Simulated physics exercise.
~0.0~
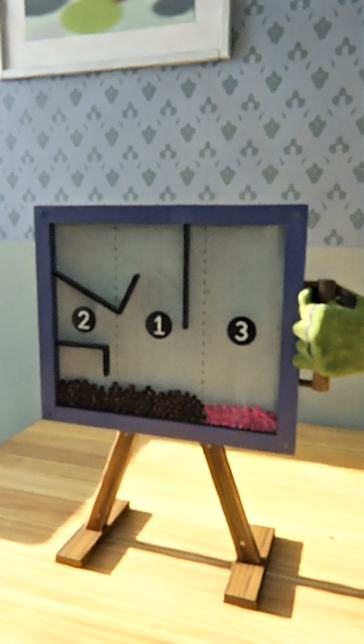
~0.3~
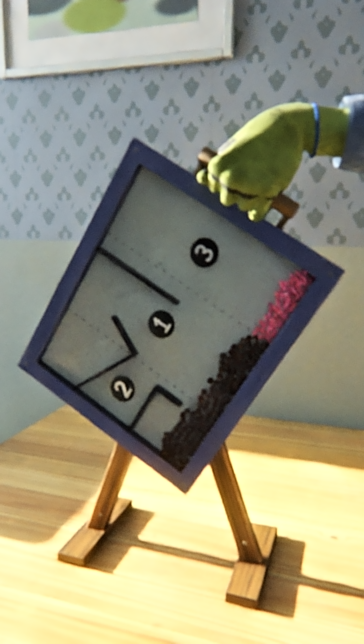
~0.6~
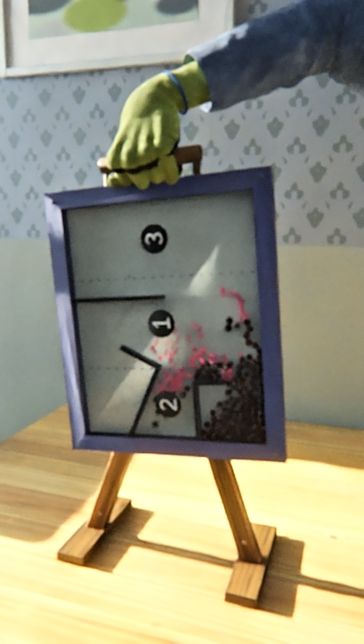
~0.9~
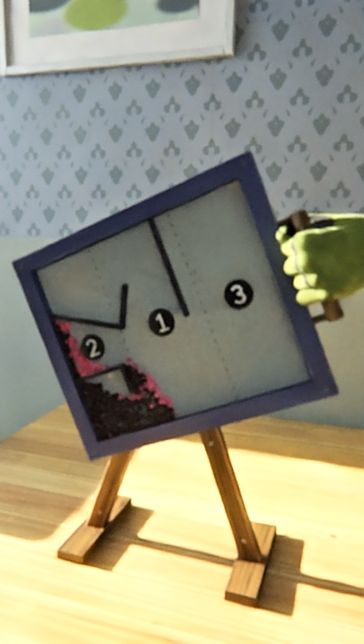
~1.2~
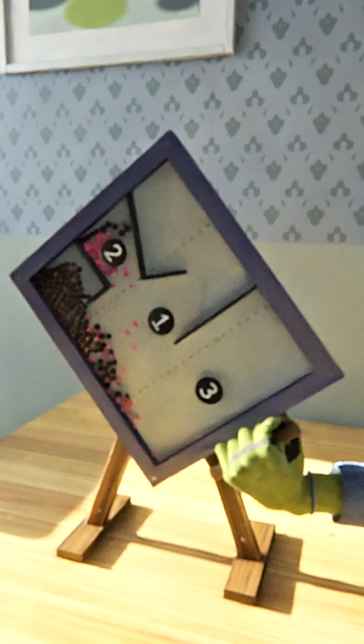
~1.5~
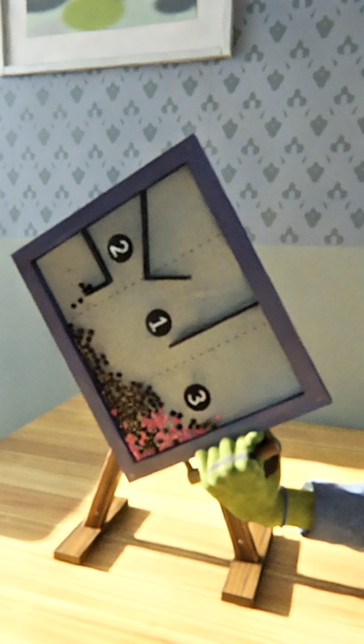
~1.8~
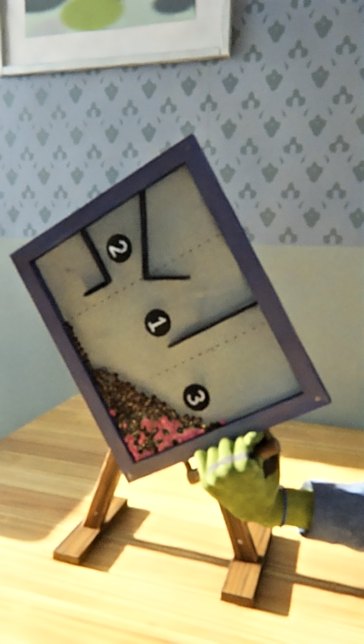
A flat, blue-framed box holding small dark and pink beads turns on a wooden stand atop a sunlit wooden table, seen from the front by a slightly swaying camera. Behind it are patterned blue-grey wallpaper and part of a framed picture. A green-gloved hand first swings the box anticlockwise past upright, and the beads slide and tumble around the inner ledges at the lower right. The hand then swings it back clockwise, beyond level, sending beads leftward and down the side. Finally the box rests tilted, with the mixed beads heaped along the lower left, mostly by the strip marked three.
